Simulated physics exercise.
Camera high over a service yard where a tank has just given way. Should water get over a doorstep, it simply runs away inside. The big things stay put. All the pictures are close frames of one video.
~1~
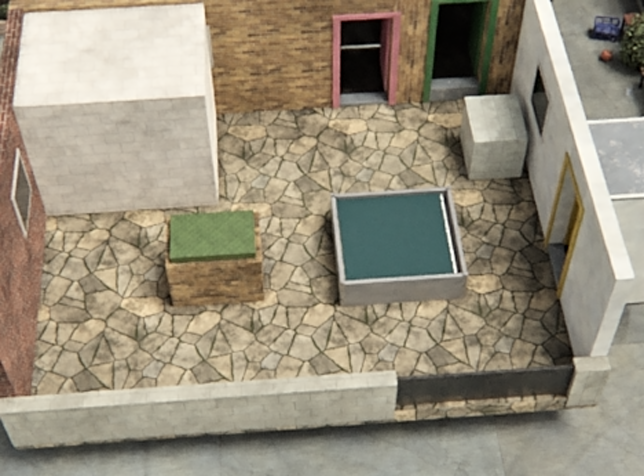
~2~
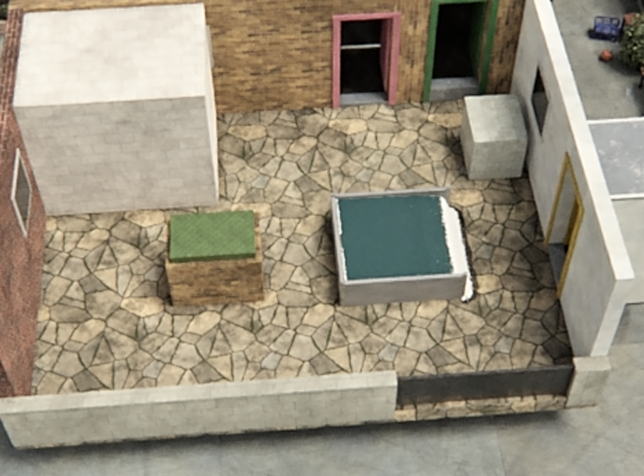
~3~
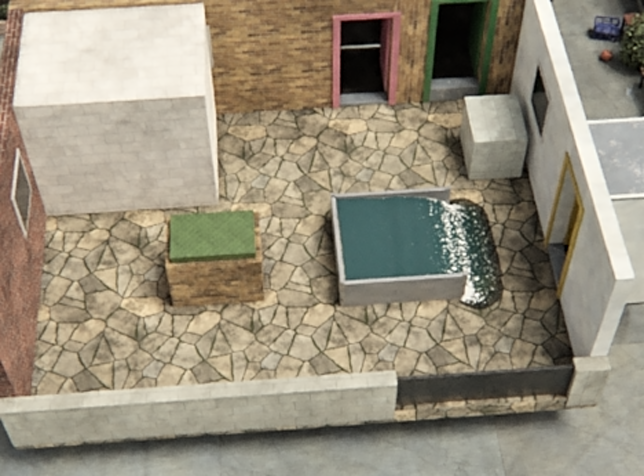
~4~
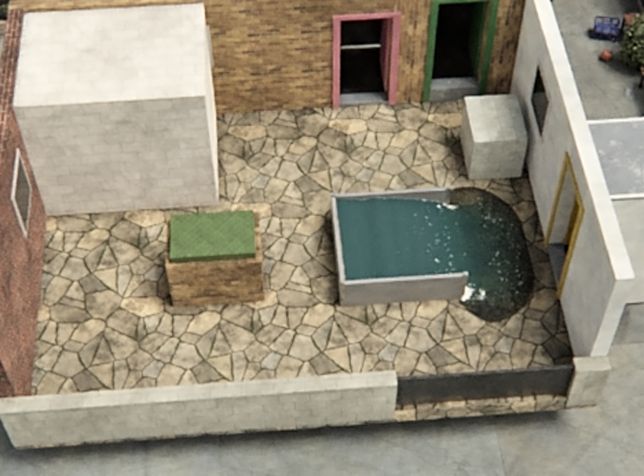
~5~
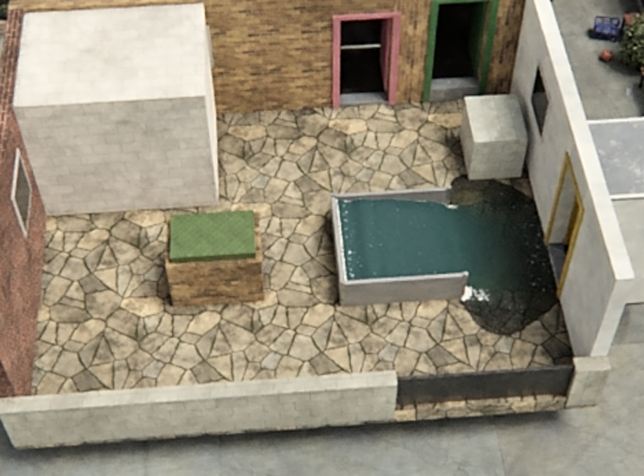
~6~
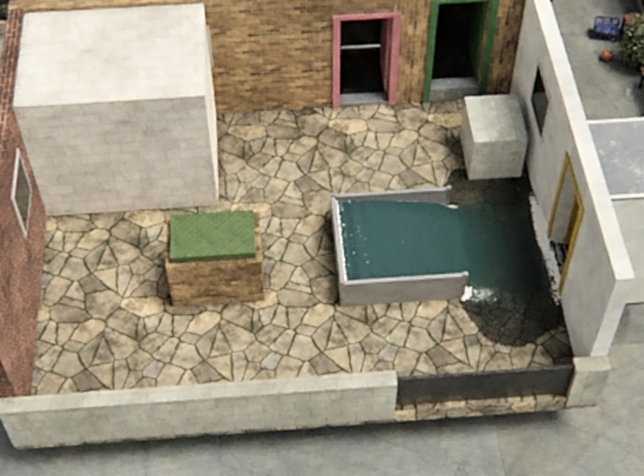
Stone-paved walled yard with a grey tank of teal water opening on its right side, water pouring out and spreading rightward to the white wall.
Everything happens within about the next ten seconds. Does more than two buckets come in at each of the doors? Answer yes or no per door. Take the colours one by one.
The green door no, the yellow door yes, the pink door no.
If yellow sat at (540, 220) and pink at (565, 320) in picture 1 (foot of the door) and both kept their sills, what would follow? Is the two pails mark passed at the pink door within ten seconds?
Result - pink door crosses the line.
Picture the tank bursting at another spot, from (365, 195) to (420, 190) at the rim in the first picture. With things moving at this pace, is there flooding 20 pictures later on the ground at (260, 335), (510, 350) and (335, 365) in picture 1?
In the order given: Untouched, untouched and untouched.
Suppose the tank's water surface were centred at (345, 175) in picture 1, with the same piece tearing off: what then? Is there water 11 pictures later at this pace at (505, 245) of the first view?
Well, it ends up swamped there.
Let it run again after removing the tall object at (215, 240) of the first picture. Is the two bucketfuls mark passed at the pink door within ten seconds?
Pink: Below.
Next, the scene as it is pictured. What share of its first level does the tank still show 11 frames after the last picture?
About 30 %.
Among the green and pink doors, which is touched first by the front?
It's the green-painted one.
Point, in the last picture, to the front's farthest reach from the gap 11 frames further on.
My pick would be pixel (503, 100).
A moment on, water covers 15 % of the floor; the green door not reached, the yellow door over two buckets in, the pink door not reached.
Next, water covers 15 % of the floor; the green door not reached, the yellow door far over two buckets in, the pink door not reached.
Then, water covers 40 % of the floor; the green door wet at the sill, nothing in, the yellow door far over two buckets in, the pink door wet at the sill, nothing in.
Later, water covers 75 % of the floor; the green door wet at the sill, nothing in, the yellow door far over two buckets in, the pink door wet at the sill, nothing in.
In the end, water covers 85 % of the floor; the green door wet at the sill, nothing in, the yellow door far over two buckets in, the pink door wet at the sill, nothing in.
